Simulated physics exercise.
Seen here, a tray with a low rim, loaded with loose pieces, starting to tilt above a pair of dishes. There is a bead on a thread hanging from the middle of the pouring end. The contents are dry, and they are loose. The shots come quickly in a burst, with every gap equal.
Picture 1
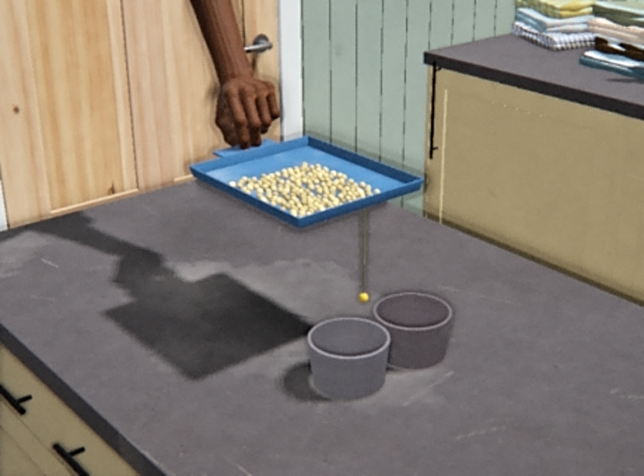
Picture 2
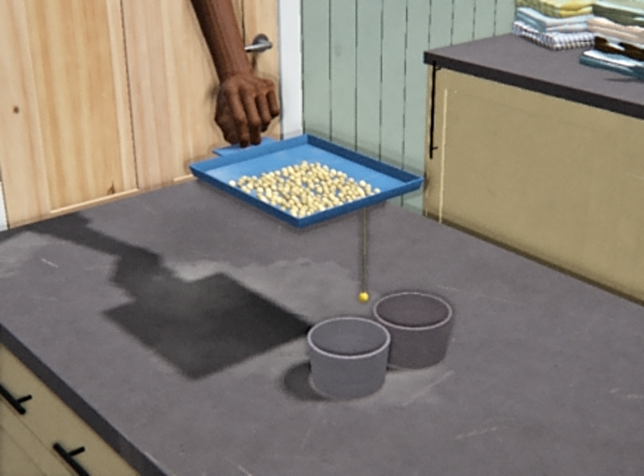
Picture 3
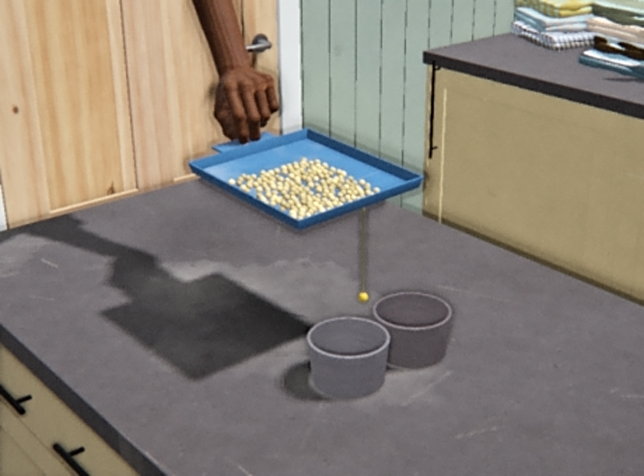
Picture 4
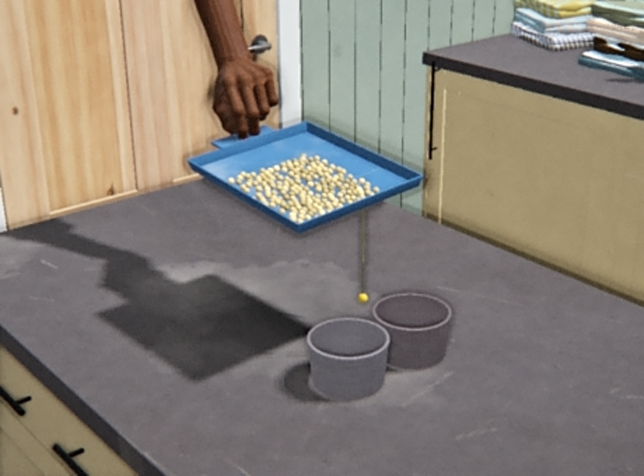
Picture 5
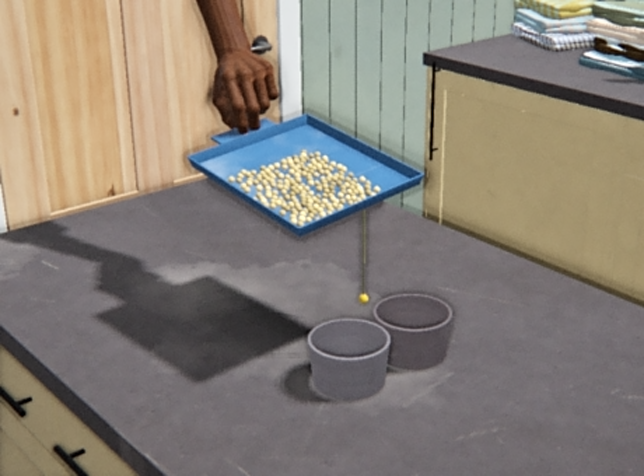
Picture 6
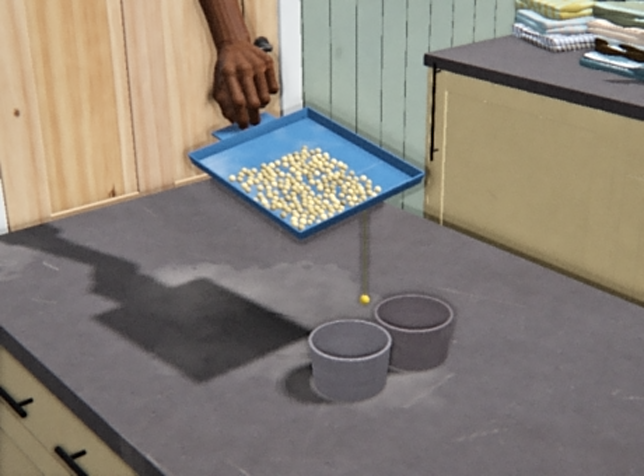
A hand slowly tilts a blue tray of soya beans slightly above two grey dishes.
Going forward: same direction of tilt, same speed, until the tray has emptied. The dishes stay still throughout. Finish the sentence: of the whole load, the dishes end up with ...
... less than half.
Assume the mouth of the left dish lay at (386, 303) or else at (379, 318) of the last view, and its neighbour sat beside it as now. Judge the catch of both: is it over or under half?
Well, a minority share the first time and a minority share the next.
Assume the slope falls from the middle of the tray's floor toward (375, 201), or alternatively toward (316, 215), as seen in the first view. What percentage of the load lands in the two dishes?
Near 80 % and, after that, 40 %.
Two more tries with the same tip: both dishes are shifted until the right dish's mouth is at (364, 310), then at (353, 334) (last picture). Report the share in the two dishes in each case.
Roughly 90% on the first try and 40% on the second.
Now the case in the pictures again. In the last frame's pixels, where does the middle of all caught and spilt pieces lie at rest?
Near pixel (309, 375).
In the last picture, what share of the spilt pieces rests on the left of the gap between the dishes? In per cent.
Around 100 %.
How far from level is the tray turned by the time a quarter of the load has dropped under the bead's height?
95°.
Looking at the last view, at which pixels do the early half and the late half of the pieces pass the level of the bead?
Around (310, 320), followed by around (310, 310).
Just after the last frame, tray tipped steeply; every one on the tray.
A moment on, tray tipped right over; the larger part on the tray; just a few outside both; roughly a quarter in the air.
Further on, tray tipped past a quarter turn; roughly a third in the left dish; roughly two thirds outside both.
When it is over, tray tipped past a quarter turn; roughly a third in the left dish; not one in the right dish; roughly two thirds outside both.
